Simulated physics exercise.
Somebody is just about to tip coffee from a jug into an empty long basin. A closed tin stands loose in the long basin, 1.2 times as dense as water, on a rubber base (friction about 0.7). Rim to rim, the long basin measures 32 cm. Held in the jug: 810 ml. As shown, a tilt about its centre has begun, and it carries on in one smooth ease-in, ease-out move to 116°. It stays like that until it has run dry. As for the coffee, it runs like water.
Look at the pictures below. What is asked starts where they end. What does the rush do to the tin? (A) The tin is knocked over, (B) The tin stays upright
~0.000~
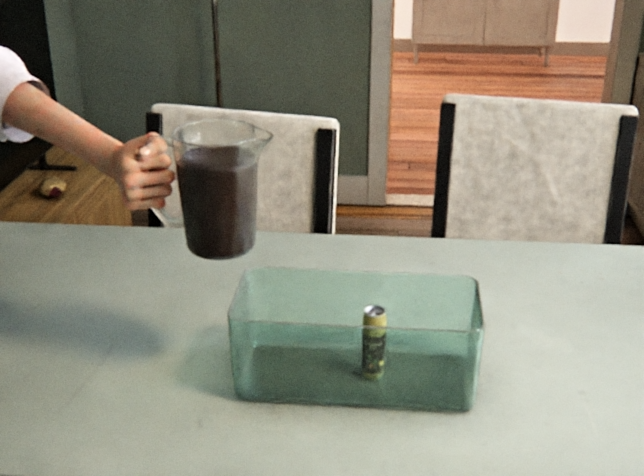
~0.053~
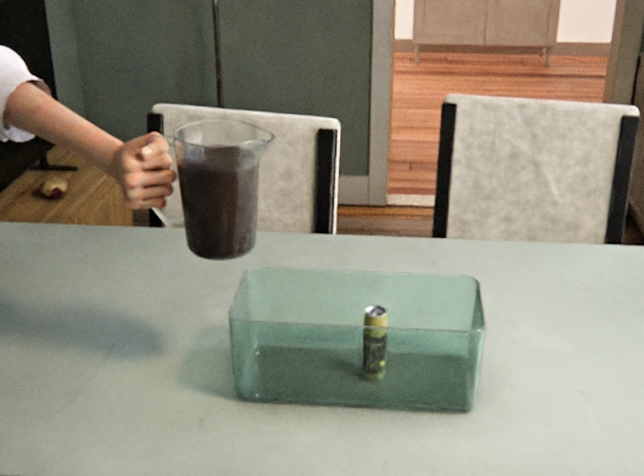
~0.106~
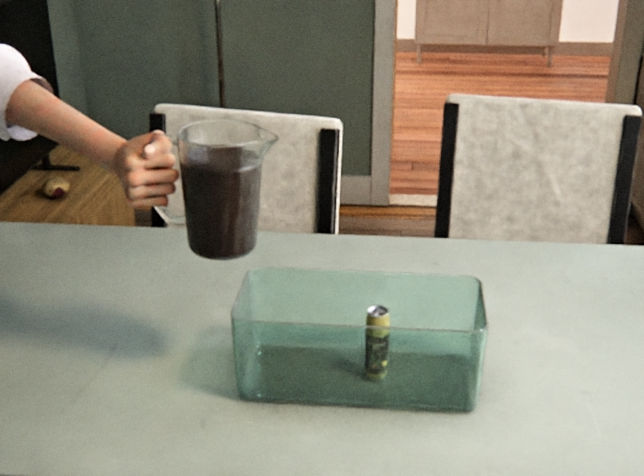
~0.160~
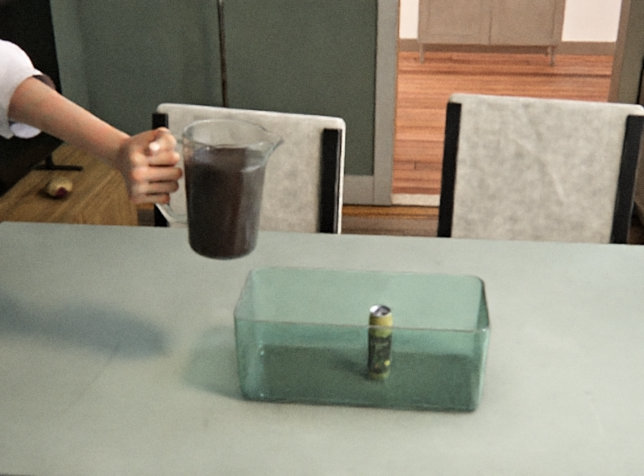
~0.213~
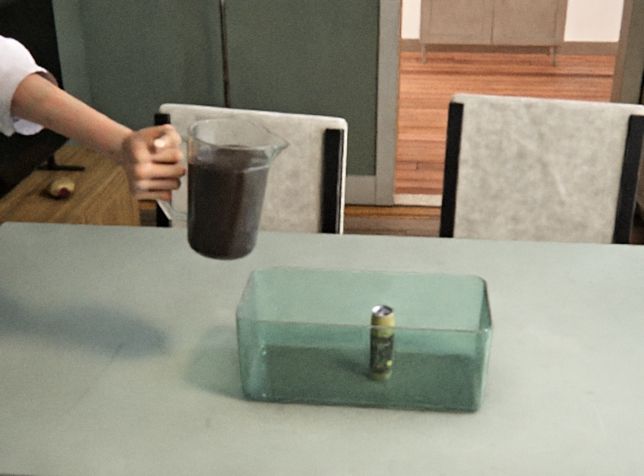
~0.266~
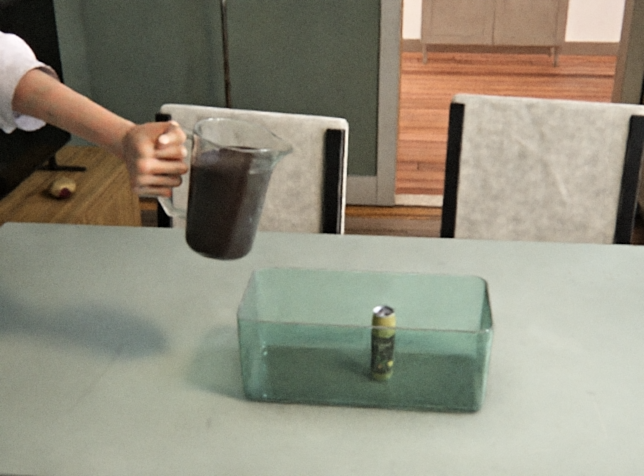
B.
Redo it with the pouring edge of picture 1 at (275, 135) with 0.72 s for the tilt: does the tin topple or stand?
Result: Tin upright.
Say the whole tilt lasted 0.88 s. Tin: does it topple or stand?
Outcome - the tin stays erect.
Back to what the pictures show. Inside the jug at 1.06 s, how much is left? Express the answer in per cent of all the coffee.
Around 28 percent of it.
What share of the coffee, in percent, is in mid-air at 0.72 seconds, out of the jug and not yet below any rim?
Estimate: About 10 % of all of it.
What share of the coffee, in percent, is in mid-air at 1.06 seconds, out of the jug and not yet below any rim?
About 18 per cent.
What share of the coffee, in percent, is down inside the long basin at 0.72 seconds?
About 2%.
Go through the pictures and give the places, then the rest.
Tilt 0°; pouring edge (274, 136); surface from (180, 155) to (256, 157); the long basin's rim runs from (237, 293) to (481, 304); the tin's top is at (375, 314), in the first picture.
Tilt 0°; pouring edge (275, 136); surface from (181, 155) to (257, 157), in the second picture.
Tilt 2°; pouring edge (279, 138); surface from (184, 154) to (261, 157), in the third picture.
Tilt 4°; pouring edge (284, 140); surface from (188, 154) to (265, 158), in the fourth picture.
Tilt 8°; pouring edge (289, 144); surface from (193, 155) to (270, 159), in the fifth picture.
Tilt 12°; pouring edge (294, 149); surface from (196, 156) to (274, 159), in the sixth picture.
Then, 0.72 s in, the tilt is 69° and 87 per cent is still to pour; the tin stands where it began.
Then, 1.06 s in, the tilt is 107° and 29 per cent is still to pour; the tin stands where it began.
Then, 1.41 s in, the tilt is 116° and 0 per cent is still to pour; the tin stands where it began.
Then, 1.79 s in, the tilt is 116° and 0 per cent is still to pour; the tin stands where it began.
Finally, the tin stands where it began.
